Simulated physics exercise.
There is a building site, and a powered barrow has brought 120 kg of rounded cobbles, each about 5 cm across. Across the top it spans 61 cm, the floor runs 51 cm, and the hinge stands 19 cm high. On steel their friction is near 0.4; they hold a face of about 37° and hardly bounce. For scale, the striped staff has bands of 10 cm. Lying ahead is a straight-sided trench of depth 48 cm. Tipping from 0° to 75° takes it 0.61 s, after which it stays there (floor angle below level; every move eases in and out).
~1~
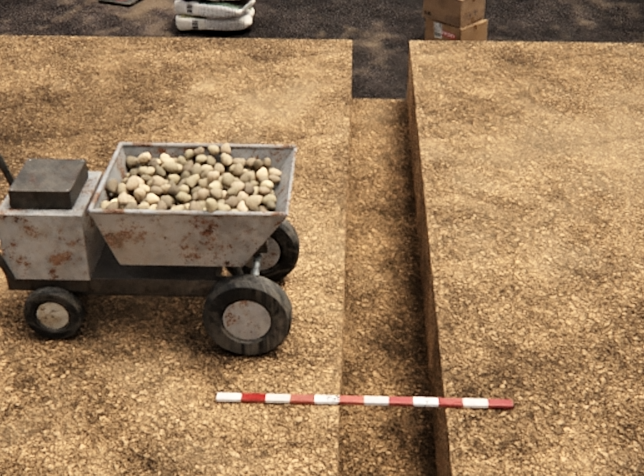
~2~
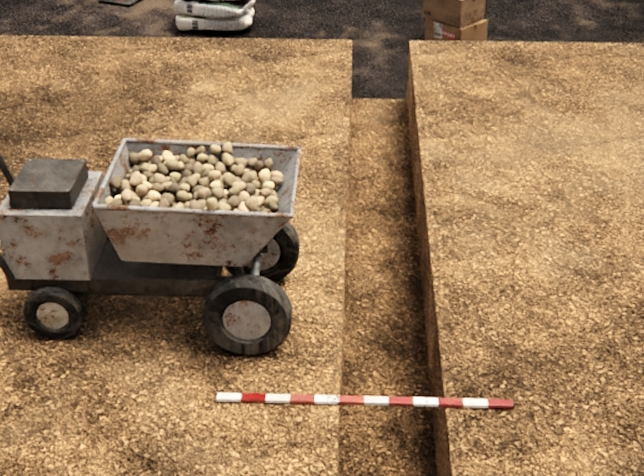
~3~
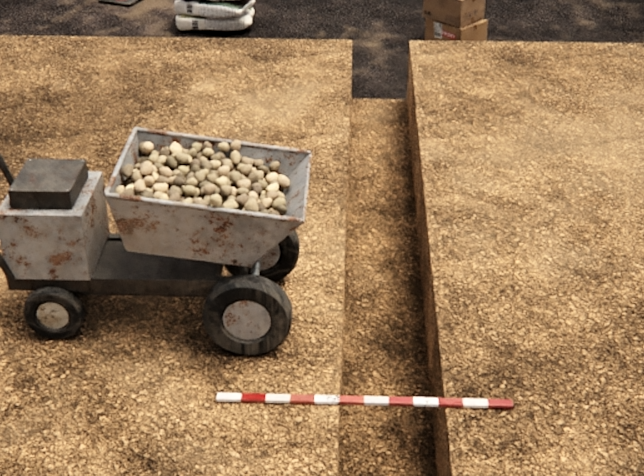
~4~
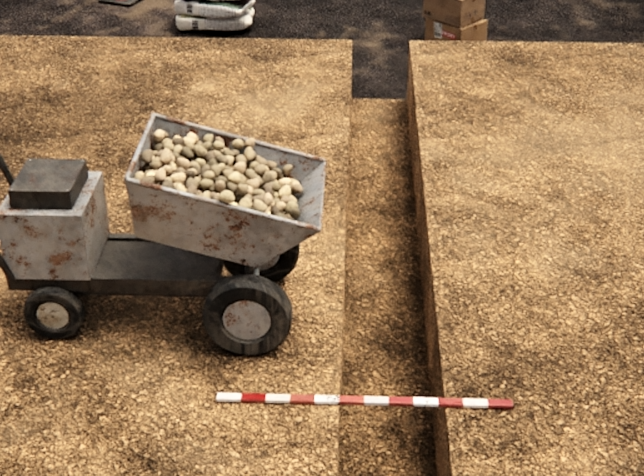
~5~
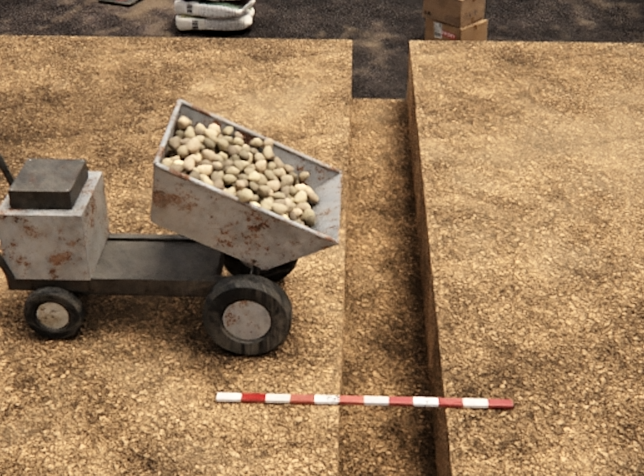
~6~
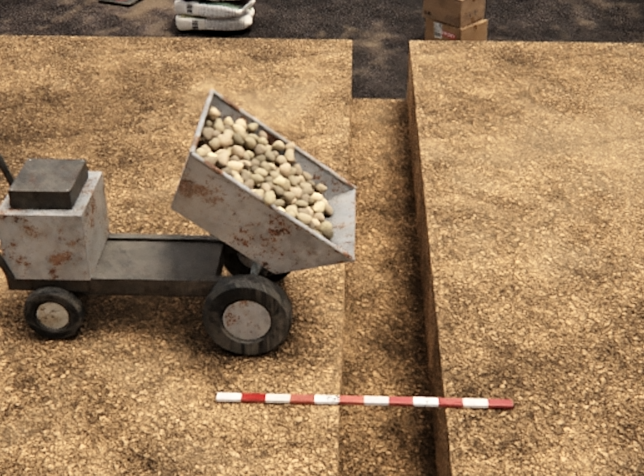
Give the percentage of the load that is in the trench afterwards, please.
Near 66 per cent of the load.
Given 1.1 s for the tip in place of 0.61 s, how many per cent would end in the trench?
It would come to roughly 85 per cent.
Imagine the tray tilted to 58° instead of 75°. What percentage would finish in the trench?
About 35%.
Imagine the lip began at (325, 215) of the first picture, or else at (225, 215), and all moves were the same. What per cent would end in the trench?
Roughly 35 in a hundred, then 100 in a hundred.
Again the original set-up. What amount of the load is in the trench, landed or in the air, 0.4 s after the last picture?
30 per cent, give or take.
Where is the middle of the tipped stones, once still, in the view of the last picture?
About (417, 388).
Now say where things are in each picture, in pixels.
The tray is at 0°, its lip at (287, 215); the top of the load is at (199, 163), in the first frame.
Lip at (291, 216), floor tilted 2°, highest stones at (201, 162), in the second frame.
Lip at (303, 221), floor tilted 8°, highest stones at (180, 159), in the third frame.
Lip at (320, 230), floor tilted 16°, highest stones at (173, 148), in the fourth frame.
The tray is at 26°, its lip at (338, 243); the top of the load is at (186, 136), in the fifth frame.
The tray is at 37°, its lip at (354, 260); the top of the load is at (213, 129), in the sixth frame.
Then, 0.2 s after the last picture the floor is at 64°, 100 % in the tray; the foremost stones are at (366, 265).
Then, 0.4 s after the last picture the floor is at 75°, 59 % in the tray, 32 % in the trench, 10 % past the trench; the foremost stones are at (464, 327).
Then, 0.8 s after the last picture the floor is at 75°, 10 % in the tray, 56 % in the trench, 34 % past the trench; the foremost stones are past the picture's edge.
Then, 2.7 s after the last picture the floor is at 75°, 0 % in the tray, 66 % in the trench, 34 % past the trench; the foremost stones are past the picture's edge.
